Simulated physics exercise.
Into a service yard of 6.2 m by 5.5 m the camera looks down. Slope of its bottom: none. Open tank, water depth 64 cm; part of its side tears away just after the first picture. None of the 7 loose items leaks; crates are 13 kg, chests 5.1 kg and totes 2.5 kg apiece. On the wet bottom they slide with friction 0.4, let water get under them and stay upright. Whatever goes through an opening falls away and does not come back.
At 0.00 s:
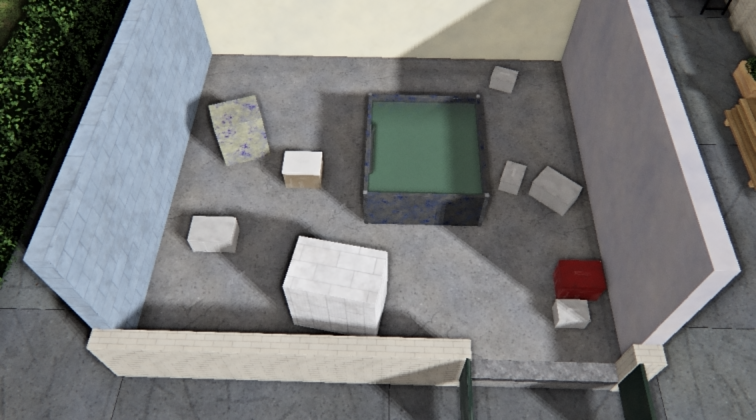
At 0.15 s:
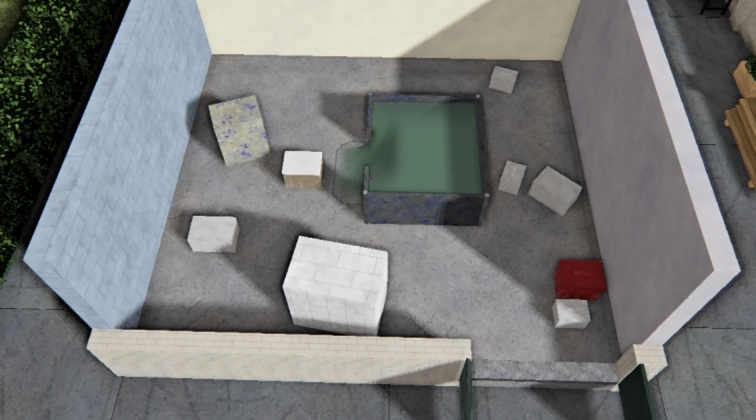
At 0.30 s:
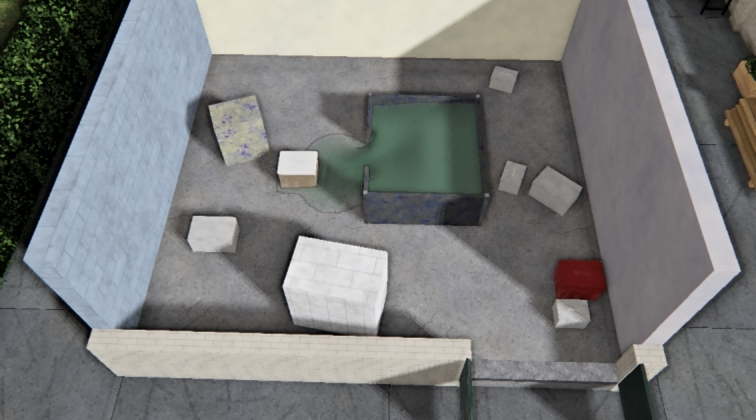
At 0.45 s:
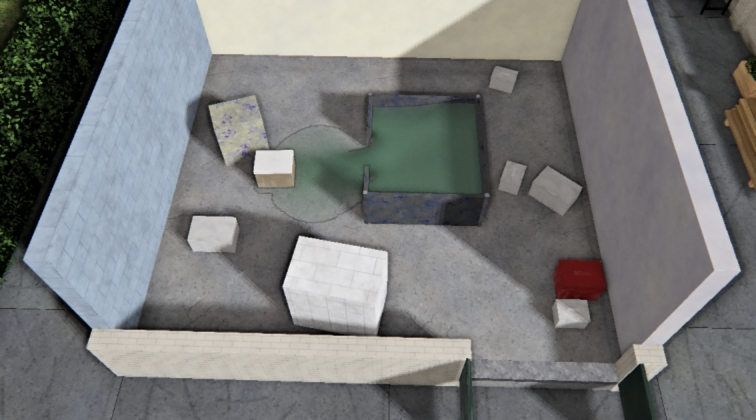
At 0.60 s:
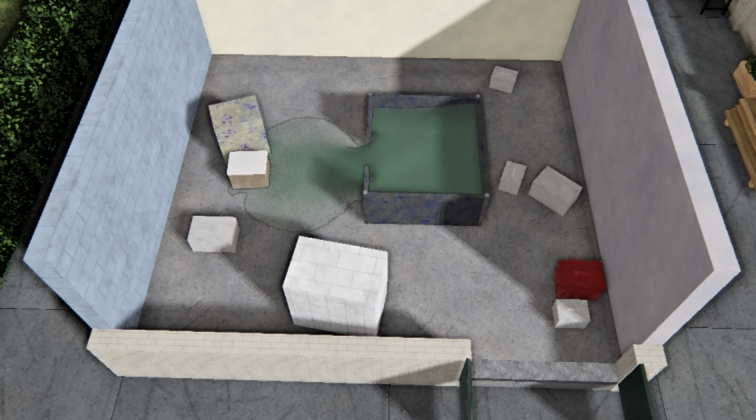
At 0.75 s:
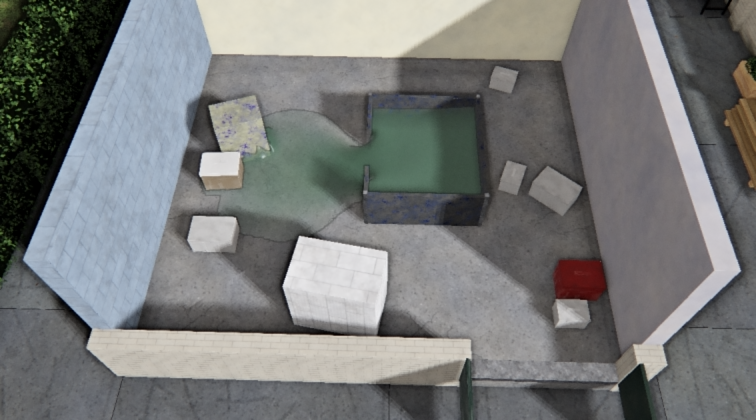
Green water pours through a gap in the left side of a dark-walled open tank, in a paved, walled yard seen from above by a still camera. A small white-topped, tan-sided box sits left of the tank, with a patterned block, pale and grey boxes, and a red chest at lower right around it. The water spreads leftward across the floor, pushing the small box left past the patterned block while the others stay put.
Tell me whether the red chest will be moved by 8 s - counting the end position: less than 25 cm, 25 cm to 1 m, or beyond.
It will cover a modest distance.
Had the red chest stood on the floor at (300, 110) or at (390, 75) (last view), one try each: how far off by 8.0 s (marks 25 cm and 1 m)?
Run one, it gets swept far; run two, it gets swept far.
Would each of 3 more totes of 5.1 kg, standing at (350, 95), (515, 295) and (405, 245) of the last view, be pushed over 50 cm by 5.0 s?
Lab note - in order: Below threshold / below threshold / below threshold.
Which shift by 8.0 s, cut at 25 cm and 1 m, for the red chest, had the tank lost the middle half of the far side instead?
What happens next is that the red chest gets swept a long way.
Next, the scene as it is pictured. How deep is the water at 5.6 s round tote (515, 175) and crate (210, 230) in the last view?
Around 0 cm and 12 cm.
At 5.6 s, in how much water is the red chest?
The depth there is around 2 cm.
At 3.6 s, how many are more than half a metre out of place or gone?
By that time the total stands at 2.
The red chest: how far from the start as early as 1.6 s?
By then it has shifted roughly 0 cm.
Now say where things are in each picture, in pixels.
In the first frame, the red chest at (583, 274) rests on the ground; 3.0 m2 under water; 0 of 7 have shifted.
In the second frame, the red chest at (583, 274), on the bottom; 3.5 m2 under water; 0 of 7 have shifted.
In the third frame, the red chest at (583, 274), on the bottom; 4.1 m2 under water; 1 of 7 have shifted.
In the fourth frame, the red chest at (583, 274) rests on the ground; 5.1 m2 under water; 1 of 7 have shifted.
In the fifth frame, the red chest at (583, 274), on the bottom; water covers 6.0 m2; 1 of 7 have shifted.
In the sixth frame, the red chest at (583, 274) rests on the ground; 7.0 m2 under water; 1 of 7 have shifted.
After 1.6 s the red chest is near (583, 274), 0.0 m from its start, aground; 0 of 7 are out; 1 afloat.
After 3.6 s the red chest is near (583, 274), 0.0 m from its start, aground; 0 of 7 are out; 2 afloat.
After 5.6 s the red chest is near (583, 274), 0.0 m from its start, aground; 0 of 7 are out; 2 afloat.
After 8.0 s the red chest is near (587, 247), 0.4 m from its start, afloat; 0 of 7 are out; 5 afloat.
